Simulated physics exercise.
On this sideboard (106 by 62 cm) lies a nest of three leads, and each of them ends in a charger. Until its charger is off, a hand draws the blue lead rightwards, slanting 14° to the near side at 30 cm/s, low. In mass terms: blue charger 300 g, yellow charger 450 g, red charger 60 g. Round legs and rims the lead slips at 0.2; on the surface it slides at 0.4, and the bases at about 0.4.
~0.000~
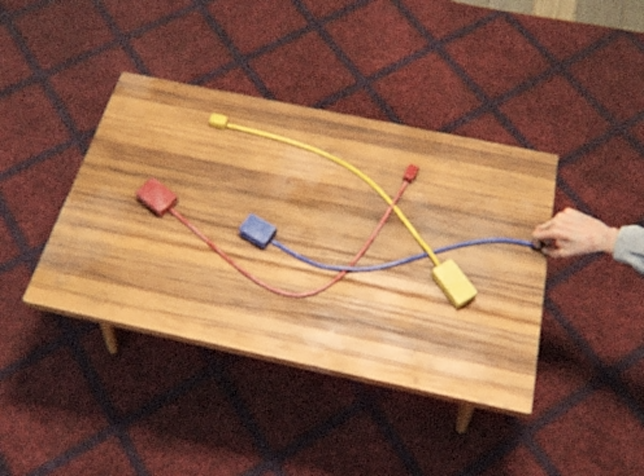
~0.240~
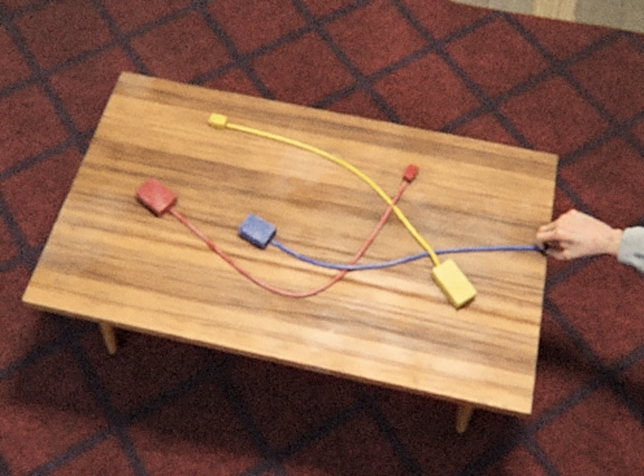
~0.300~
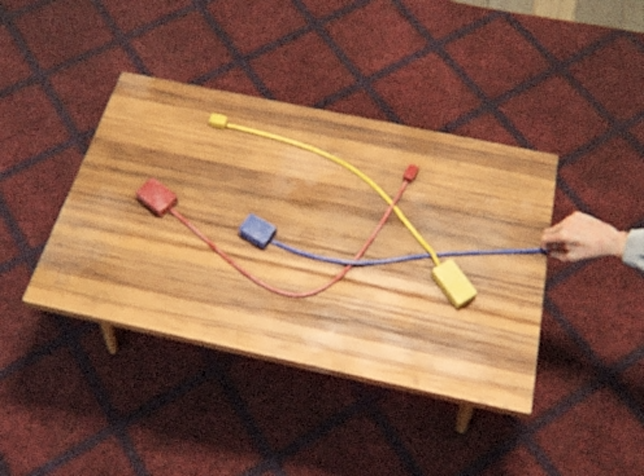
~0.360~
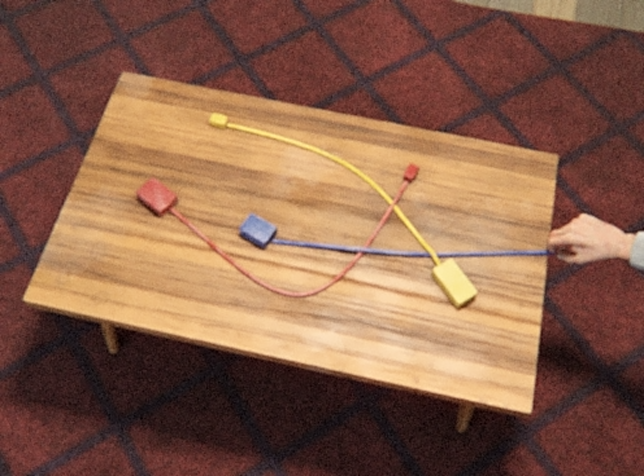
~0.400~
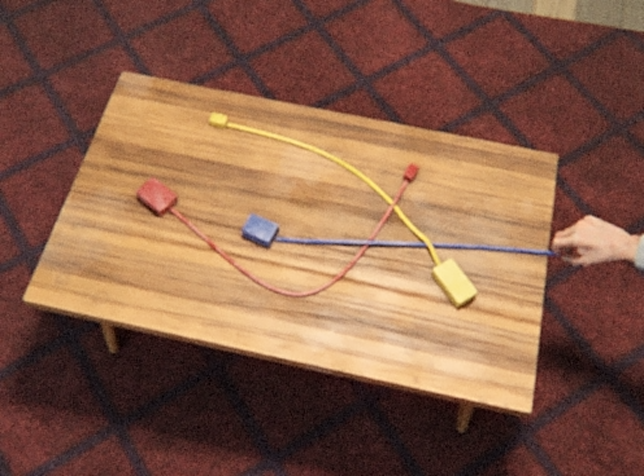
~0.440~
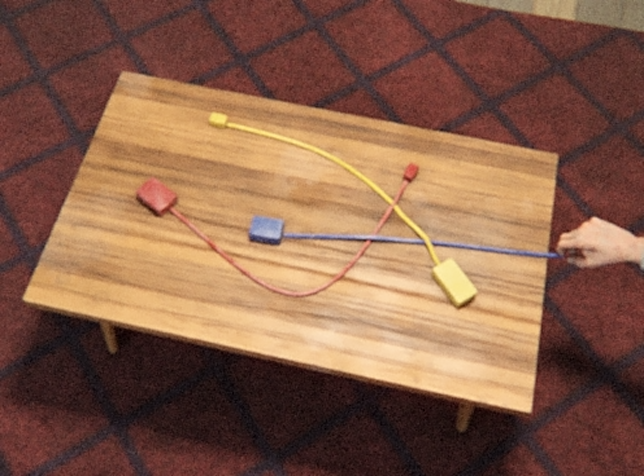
On a wooden table, a hand pulls the blue cord rightward, straightening it among crossed cords.
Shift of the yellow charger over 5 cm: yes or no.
Yes.
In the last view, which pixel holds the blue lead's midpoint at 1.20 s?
Approximate pixel position: (524, 273).
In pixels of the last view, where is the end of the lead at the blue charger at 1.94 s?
Roughly at pixel (481, 263).
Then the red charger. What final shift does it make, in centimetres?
Net displacement of the red charger: 0 cm.
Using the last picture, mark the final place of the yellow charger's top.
End position in the last picture: Approx. (505, 296).
After 1.2 s, the blue lead's tail end at (383, 246); blue charger 24 cm off its start.
After 1.9 s, the blue lead's tail end at (481, 263); yellow charger 4 cm off its start, blue charger 45 cm off its start, yellow plug 8 cm off its start.
After 2.7 s, the blue lead has left the top; yellow charger 10 cm off its start at (501, 295), blue charger over the edge, yellow plug 50 cm off its start at (415, 208).
After 3.4 s, the blue lead has left the top; yellow charger 11 cm off its start, blue charger over the edge, yellow plug 59 cm off its start.
After 3.9 s, the blue lead has left the top; yellow charger 11 cm off its start at (505, 296), blue charger over the edge, yellow plug 59 cm off its start at (449, 225), red plug 10 cm off its start at (436, 201).
